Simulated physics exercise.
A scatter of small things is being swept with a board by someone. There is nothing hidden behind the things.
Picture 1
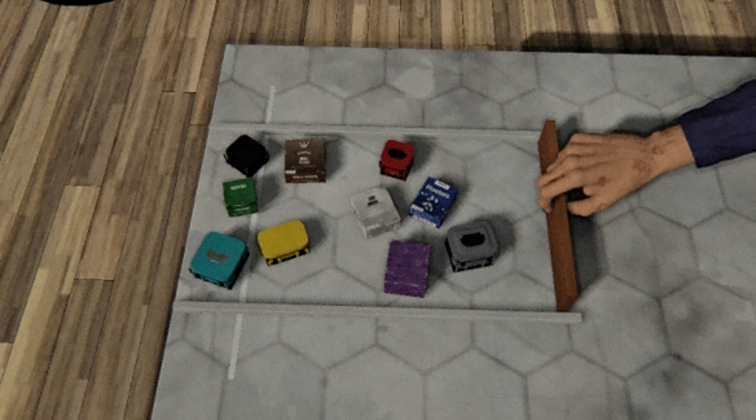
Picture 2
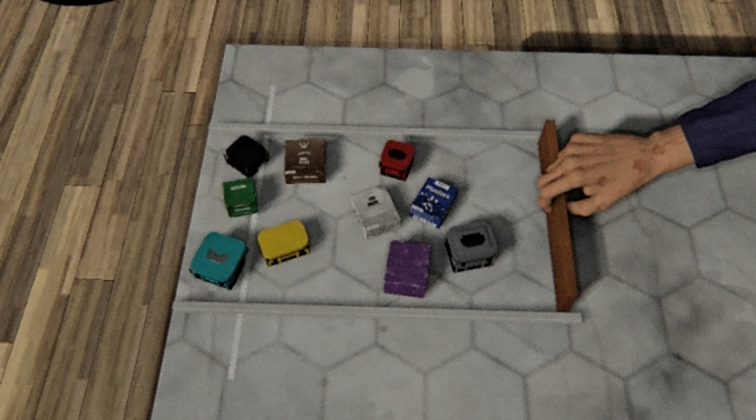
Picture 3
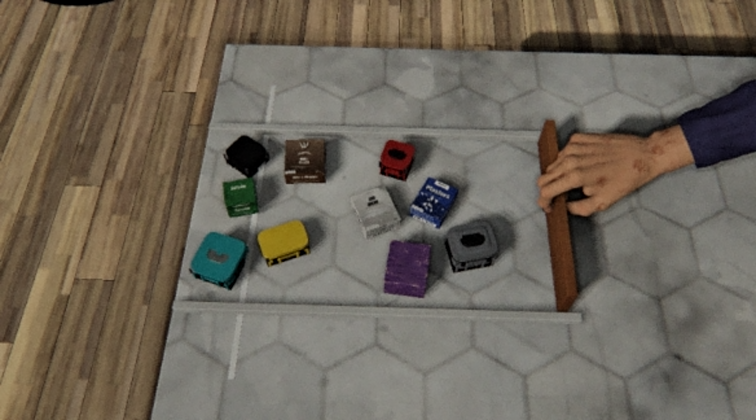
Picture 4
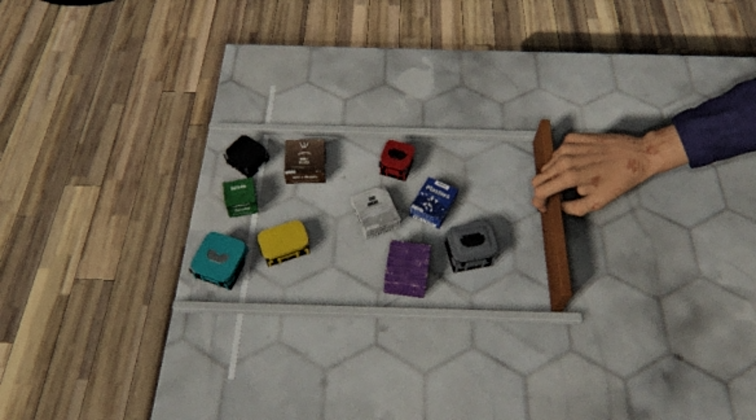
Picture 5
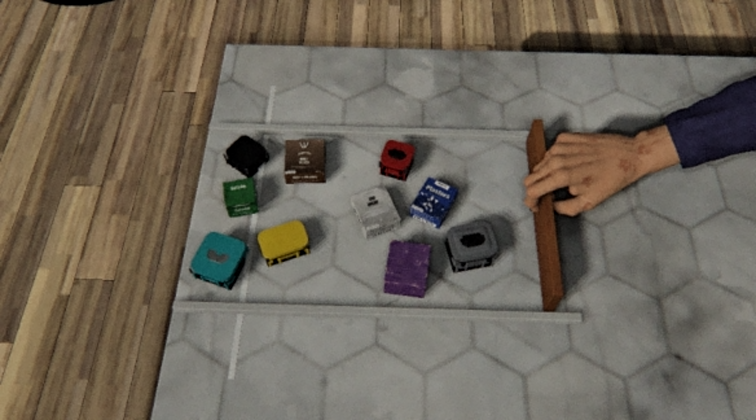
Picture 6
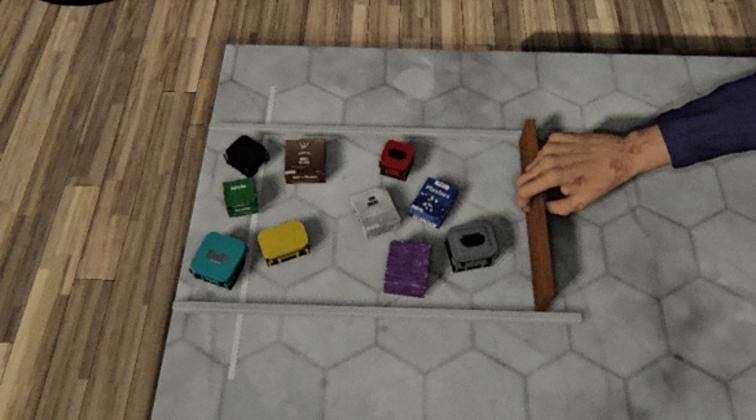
A hand holds a wooden board still, then slides it slightly left toward scattered small items.
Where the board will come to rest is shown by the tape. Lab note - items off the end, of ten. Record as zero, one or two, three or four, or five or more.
Basically the losses over the end count three or four in this one.
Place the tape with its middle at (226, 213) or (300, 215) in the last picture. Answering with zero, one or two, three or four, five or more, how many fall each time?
In order: At least five and none at all.
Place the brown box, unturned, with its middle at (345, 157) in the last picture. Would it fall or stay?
From that start, the object then is safe.
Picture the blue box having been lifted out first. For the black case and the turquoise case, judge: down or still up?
So the black case goes off the edge and the turquoise case goes off the edge.
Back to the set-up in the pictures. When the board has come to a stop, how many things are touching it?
Number: 4.
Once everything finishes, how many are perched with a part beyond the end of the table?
So the number is 3.
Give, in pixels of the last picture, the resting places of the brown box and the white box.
Approximately (212, 158) for one, approximately (202, 199) for the other.
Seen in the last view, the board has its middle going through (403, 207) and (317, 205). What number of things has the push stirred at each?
Tally: First 5; then 10.
Soon after, none off yet; turquoise case at rest near (220, 261); black case at rest near (247, 157); green box at rest near (241, 198).
In the end, the number that fall off is three or four; gone, green box, black case and turquoise case.
